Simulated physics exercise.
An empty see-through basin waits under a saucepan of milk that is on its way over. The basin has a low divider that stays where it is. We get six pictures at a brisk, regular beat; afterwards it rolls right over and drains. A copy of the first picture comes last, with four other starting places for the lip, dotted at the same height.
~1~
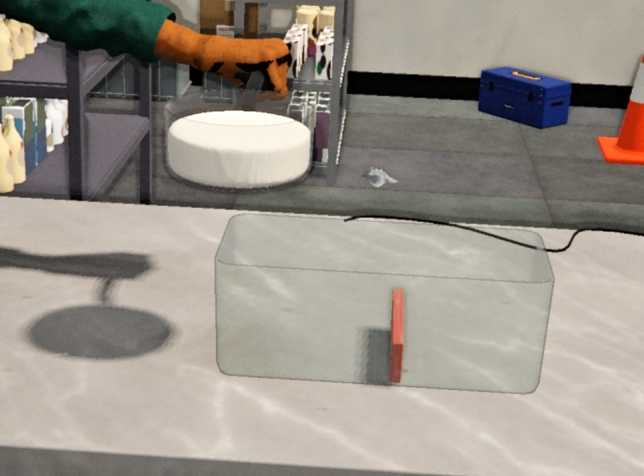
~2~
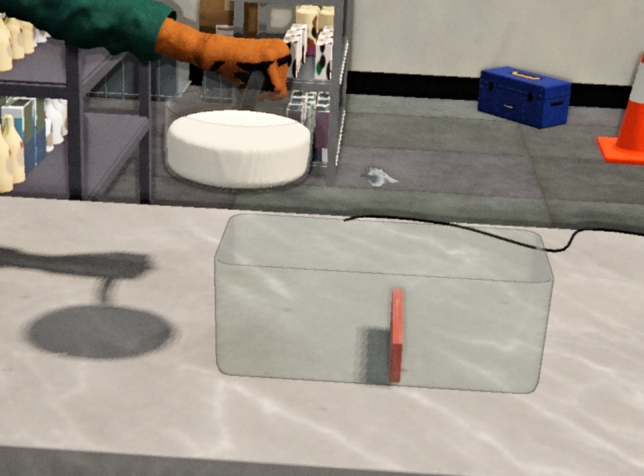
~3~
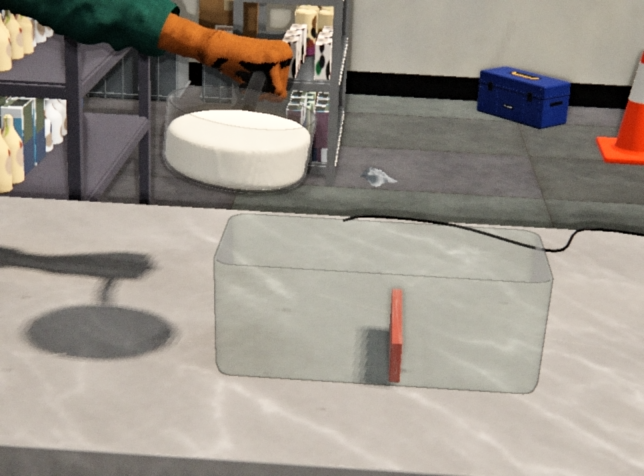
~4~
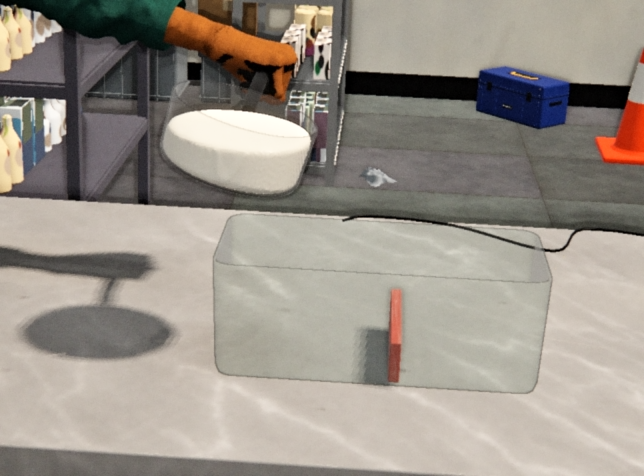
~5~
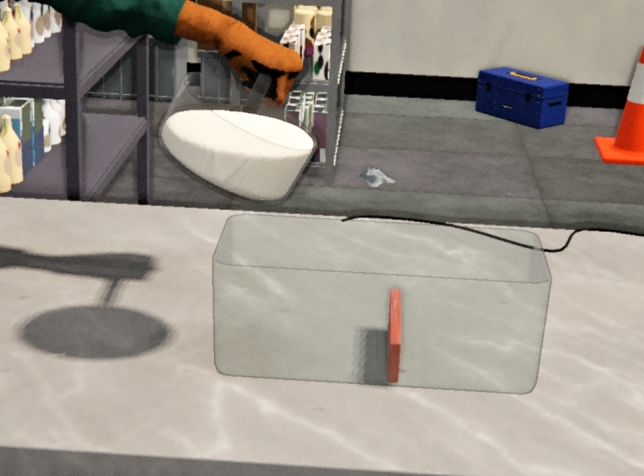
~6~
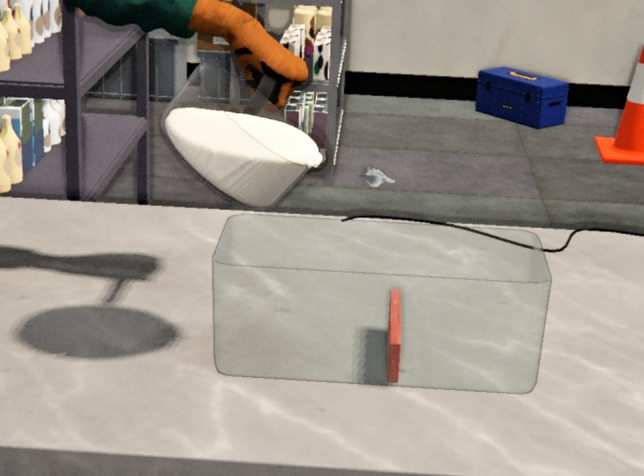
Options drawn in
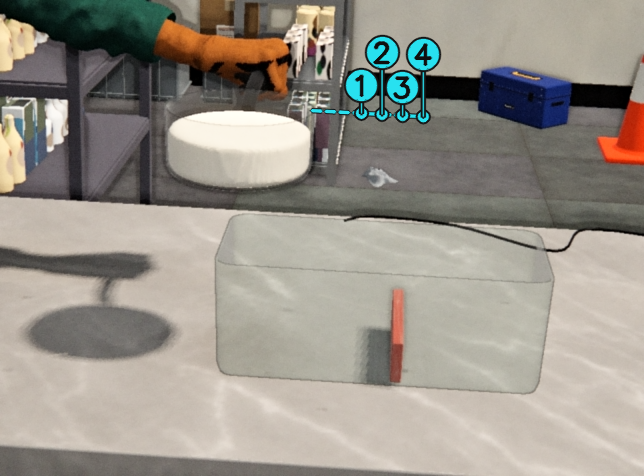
In a storage or workshop space seen from slightly above a pale, marbled counter, dark shelves of bottles stand at the left, with a blue toolbox and an orange cone at the right. An empty clear basin with a small red upright wall inside sits on the counter below a clear pan of white milk. An orange-gloved, green-sleeved arm tilts the pan steadily rightward until milk reaches over its lip, while the camera barely shifts.
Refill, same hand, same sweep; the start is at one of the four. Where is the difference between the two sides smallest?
2 works best here.
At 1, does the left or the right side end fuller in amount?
The left one.
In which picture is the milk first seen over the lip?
In picture 6.
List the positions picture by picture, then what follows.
Upright, lip at (312, 110); basin from (216, 371) to (538, 391); top of the wall at (398, 315); nothing has left yet.
Upright, lip at (312, 112); nothing has left yet.
Tipped about 7°, lip at (314, 119); nothing has left yet.
Tipped about 15°, lip at (315, 129); nothing has left yet.
Tipped about 25°, lip at (315, 144); nothing has left yet.
Tipped about 38°, lip at (312, 160); milk is over the lip, down to (312, 160).
On the marked copy, 1 at (361, 113); 2 at (382, 114); 3 at (402, 115); 4 at (423, 116).
Choosing 1, about 69 % ends left of the wall and 28 % right of it; 3 % is lost outside.
Choosing 2, about 51 % ends left of the wall and 47 % right of it.
Choosing 3, about 39 % ends left of the wall and 60 % right of it.
Choosing 4, about 28 % ends left of the wall and 70 % right of it.
